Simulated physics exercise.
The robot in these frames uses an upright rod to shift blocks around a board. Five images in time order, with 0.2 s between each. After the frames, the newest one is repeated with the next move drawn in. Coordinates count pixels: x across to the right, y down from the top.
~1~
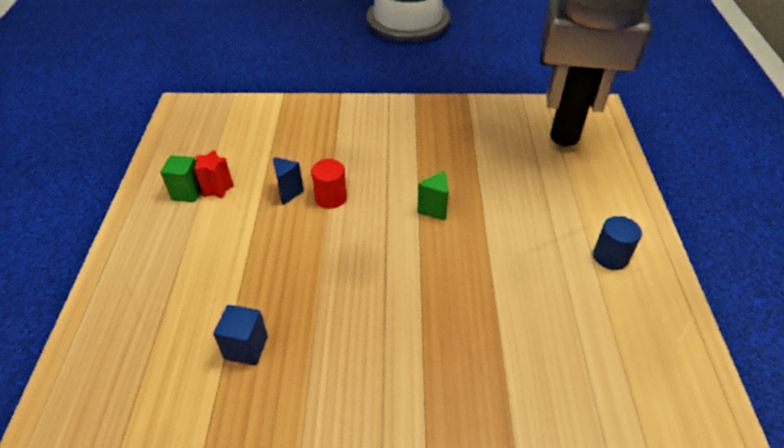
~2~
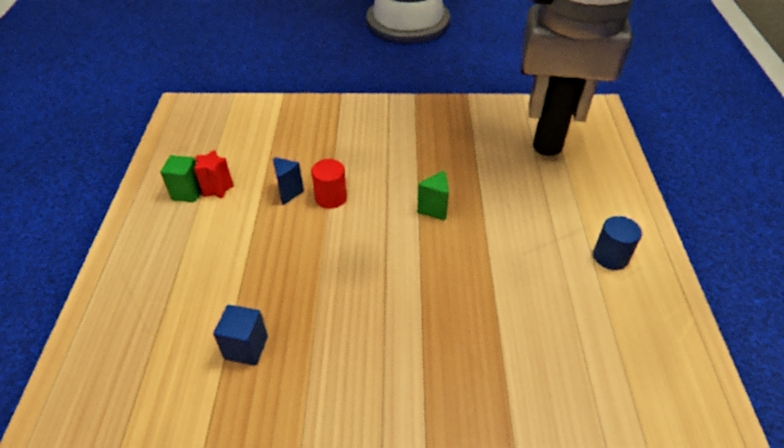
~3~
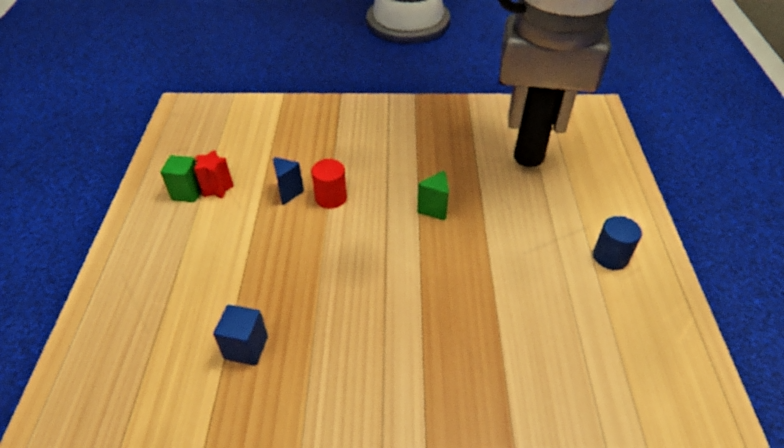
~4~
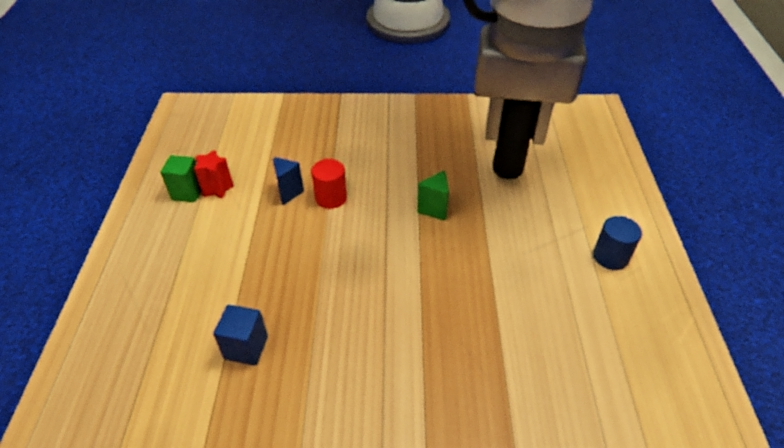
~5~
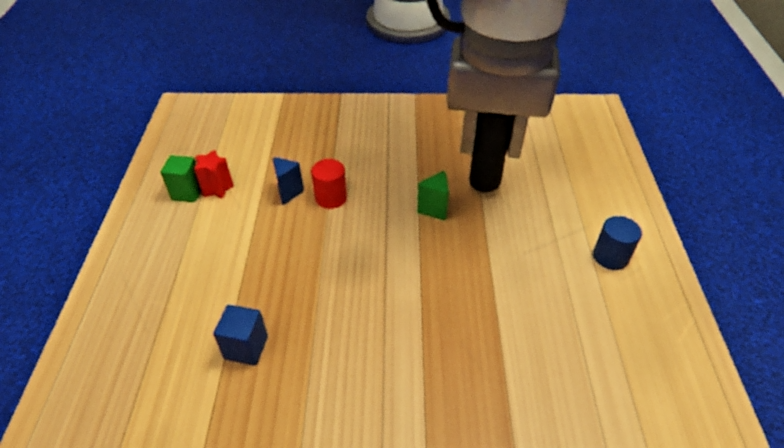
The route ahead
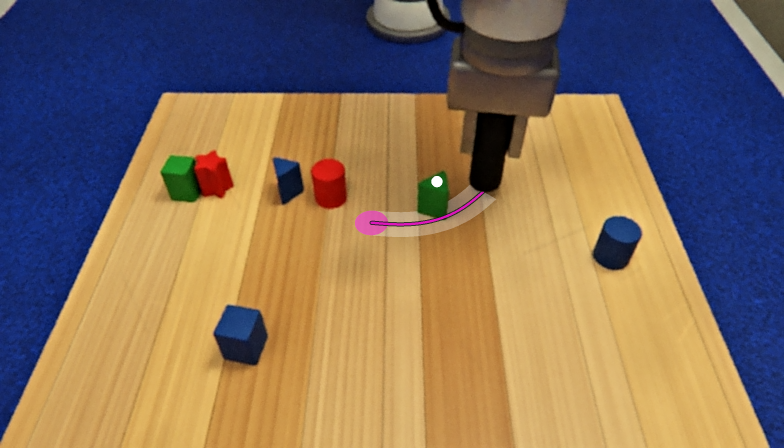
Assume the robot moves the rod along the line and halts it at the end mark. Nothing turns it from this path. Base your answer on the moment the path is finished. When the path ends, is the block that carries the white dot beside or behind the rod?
Going by the path, no.
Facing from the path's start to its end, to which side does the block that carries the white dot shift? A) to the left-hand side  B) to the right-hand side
That would be B.
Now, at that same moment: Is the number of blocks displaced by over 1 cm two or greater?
Answer: No.
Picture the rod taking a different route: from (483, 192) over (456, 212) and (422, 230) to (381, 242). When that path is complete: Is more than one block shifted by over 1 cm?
Answer: No.
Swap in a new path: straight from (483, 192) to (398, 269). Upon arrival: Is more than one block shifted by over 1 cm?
No, that is not what happens.
The line goes from (483, 192) over (455, 212) and (415, 224) to (371, 223); the dot is on the green triangle.
On the path given first. One third of the way, rod (455, 203); green triangle (429, 184), turned 15° clockwise.
Two thirds of the way, rod (414, 214); green triangle (387, 190), turned 35° clockwise.
At the end, rod (371, 213); red disc unmoved; green triangle (343, 189), turned 30° clockwise.
